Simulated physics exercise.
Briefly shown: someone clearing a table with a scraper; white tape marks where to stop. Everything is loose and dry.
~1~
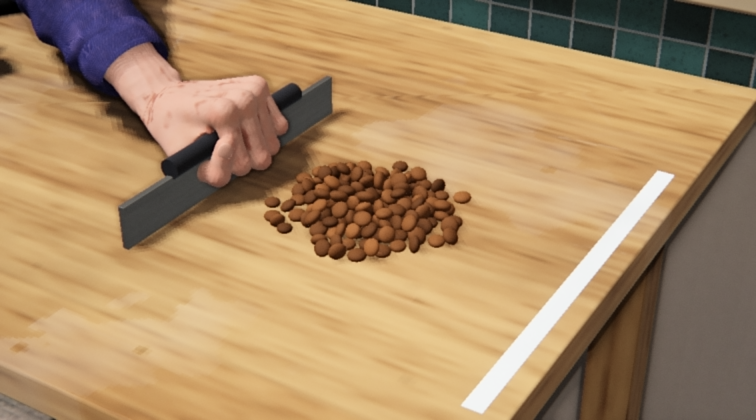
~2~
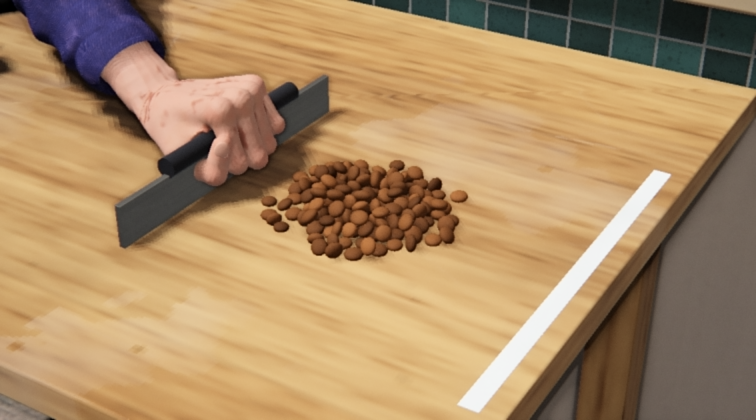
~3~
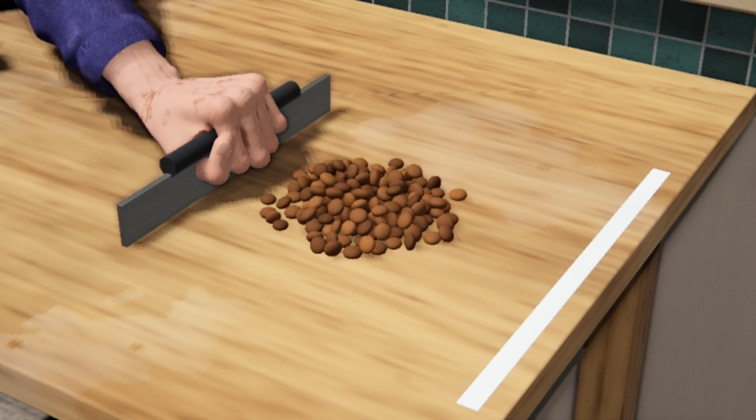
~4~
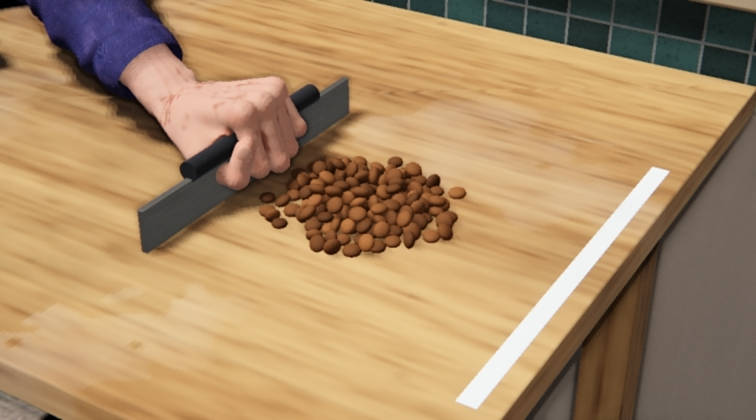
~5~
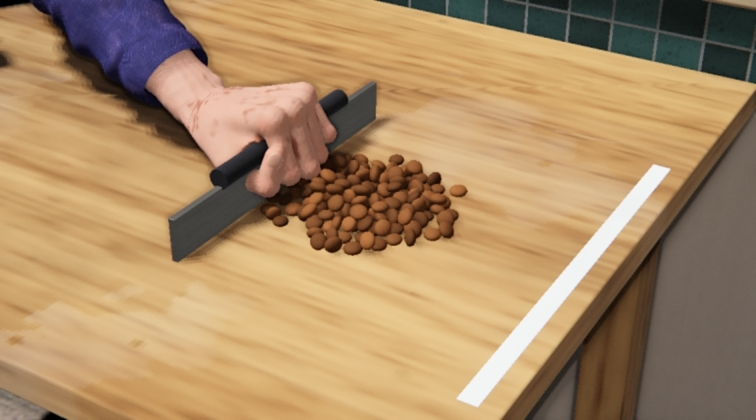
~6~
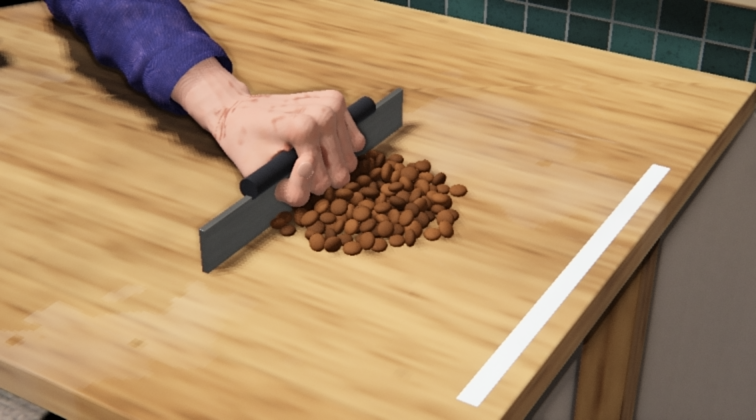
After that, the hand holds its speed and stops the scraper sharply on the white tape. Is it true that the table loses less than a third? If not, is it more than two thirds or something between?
The amount knocked off surpasses two thirds.
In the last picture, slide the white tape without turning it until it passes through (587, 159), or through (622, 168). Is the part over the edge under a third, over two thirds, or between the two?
For the first place it's under a third, and for the second it's between a third and two thirds.
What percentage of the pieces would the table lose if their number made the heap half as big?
Something like 80 pieces in every hundred.
Shortly afterwards, scraper still moving, near (446, 191); heap all on the table, its front near (546, 267).
Next, scraper stopped at the white tape; heap the bulk over the edge.
In the end, scraper stopped at the white tape; heap the bulk over the edge.
